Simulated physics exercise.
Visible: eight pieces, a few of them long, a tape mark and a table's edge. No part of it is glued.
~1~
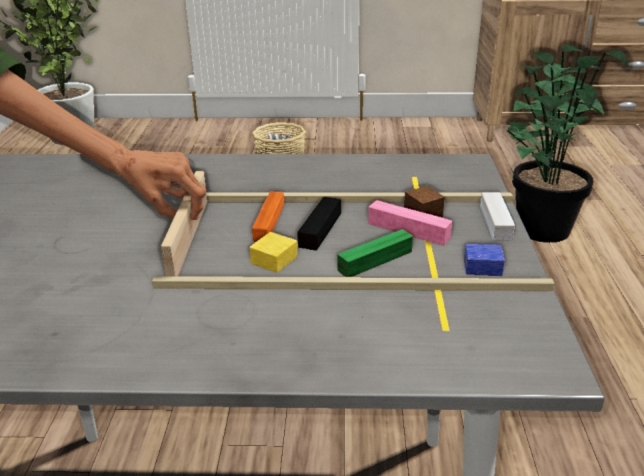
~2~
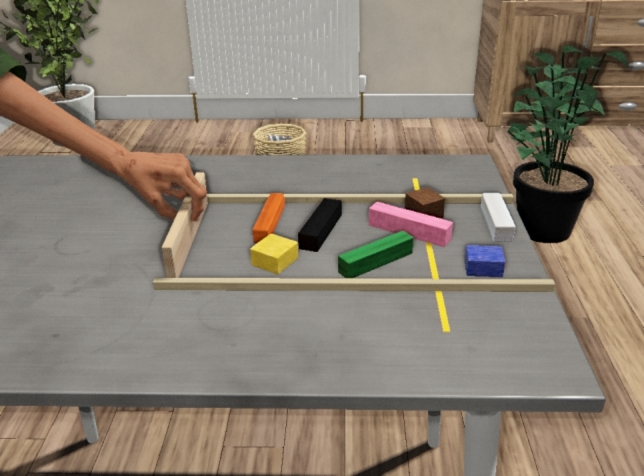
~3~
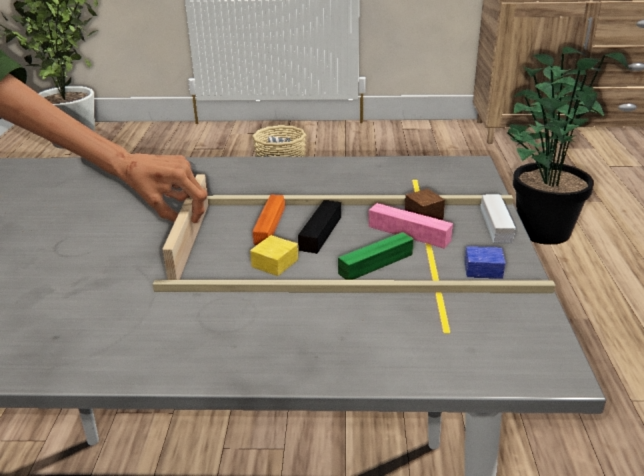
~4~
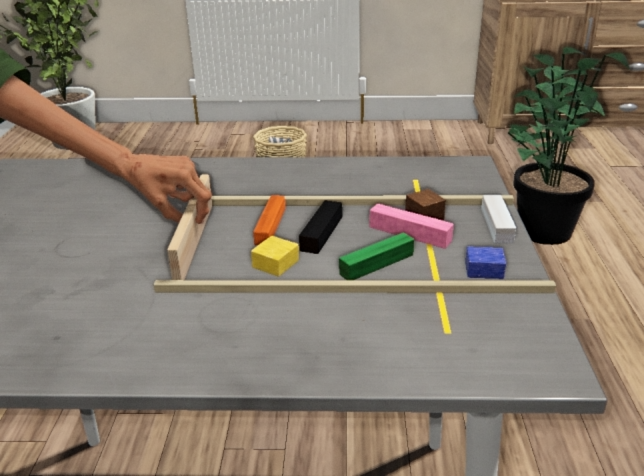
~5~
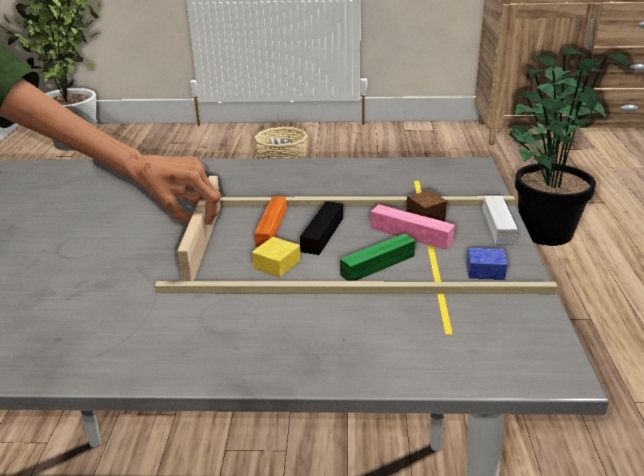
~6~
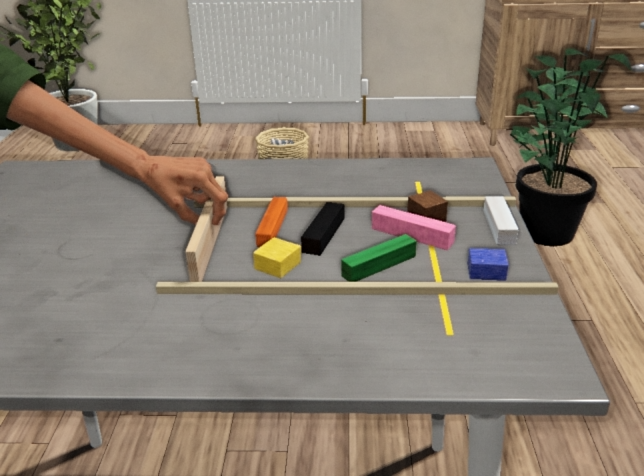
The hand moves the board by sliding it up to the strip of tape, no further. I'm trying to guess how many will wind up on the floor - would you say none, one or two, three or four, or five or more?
I would say none.
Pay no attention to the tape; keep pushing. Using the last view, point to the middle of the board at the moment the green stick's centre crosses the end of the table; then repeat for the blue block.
About (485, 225), and about (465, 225) for the other.
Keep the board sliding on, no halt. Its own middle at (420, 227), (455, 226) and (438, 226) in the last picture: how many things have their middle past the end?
First 0, then 1, finally 0.
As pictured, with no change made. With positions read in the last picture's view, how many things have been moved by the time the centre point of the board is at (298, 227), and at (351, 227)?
Counting first: 3, next 5.
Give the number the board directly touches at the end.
It's 2.
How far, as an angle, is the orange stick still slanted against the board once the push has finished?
Angle: Close to 0 degrees.
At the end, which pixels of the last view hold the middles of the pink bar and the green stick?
The pink bar finishes at (500, 231); the green stick finishes at (489, 260).
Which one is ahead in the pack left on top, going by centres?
The white stick is the one you want.
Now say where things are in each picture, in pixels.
White stick (496, 216); blue block (484, 260); brown block (424, 204); board (187, 222); tape (427, 240), in the first frame.
Blue block (484, 261); orange stick (270, 217), in the second frame.
Brown block (424, 207); green stick (376, 256), in the third frame.
White stick (498, 218); board (193, 225), in the fourth frame.
Blue block (486, 263); yellow block (276, 257), in the fifth frame.
White stick (500, 220); blue block (488, 264); brown block (427, 209); board (209, 227); tape (431, 244), in the sixth frame.
Early on, none off yet; white stick at rest near (500, 220); blue block at rest near (488, 264); brown block at rest near (427, 209).
A while later, none off yet; white stick at rest near (500, 220); blue block at rest near (488, 264); brown block at rest near (428, 209).
Finally, the number that fall off is zero.
